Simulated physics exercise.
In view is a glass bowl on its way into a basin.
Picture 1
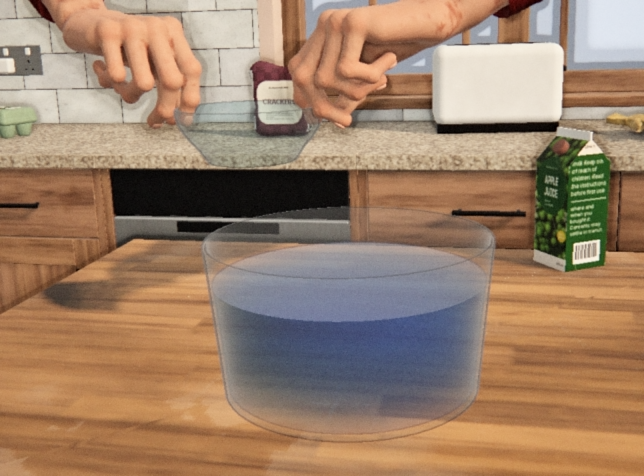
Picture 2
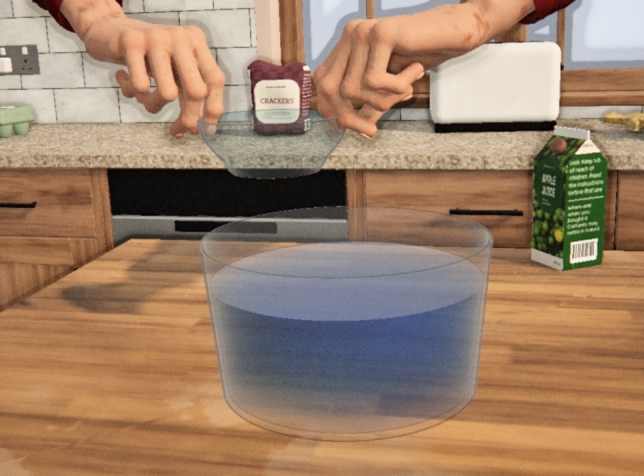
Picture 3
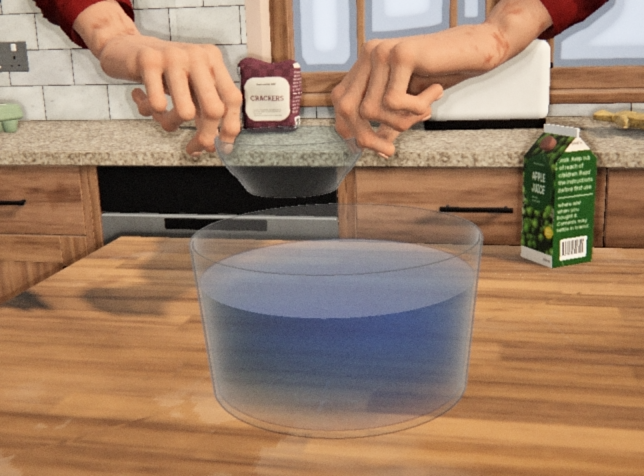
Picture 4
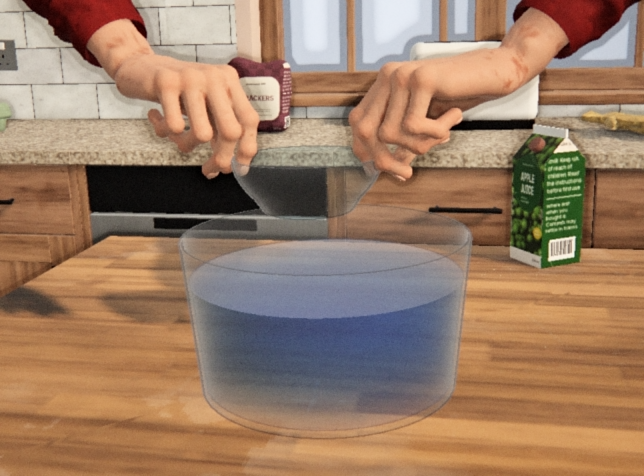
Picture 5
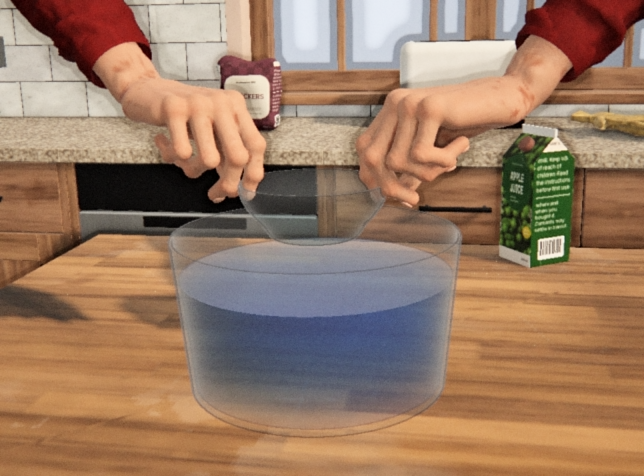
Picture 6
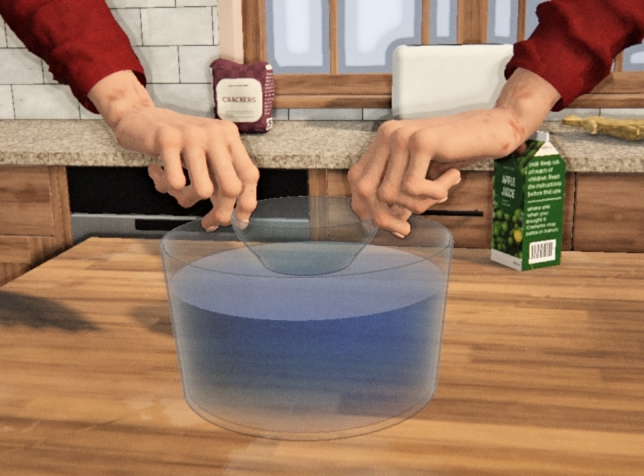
In a kitchen, two hands lowering an empty glass bowl toward the blue water in a clear round basin on a wooden counter.
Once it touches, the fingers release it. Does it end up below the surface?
No.
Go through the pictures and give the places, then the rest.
In the first frame, bowl (251, 131) empty; above the basin.
In the second frame, bowl (275, 140) empty; coming down.
In the third frame, bowl (292, 159) empty; lower.
In the fourth frame, bowl (308, 180) empty; lower still.
In the fifth frame, bowl (314, 205) empty; close to the surface.
In the sixth frame, bowl (307, 234) empty; just over the surface.
A moment on, the bowl dips into the dyed water.
Further on, it bobs and steadies.
When it is over, the bowl floats with about half of its side showing.
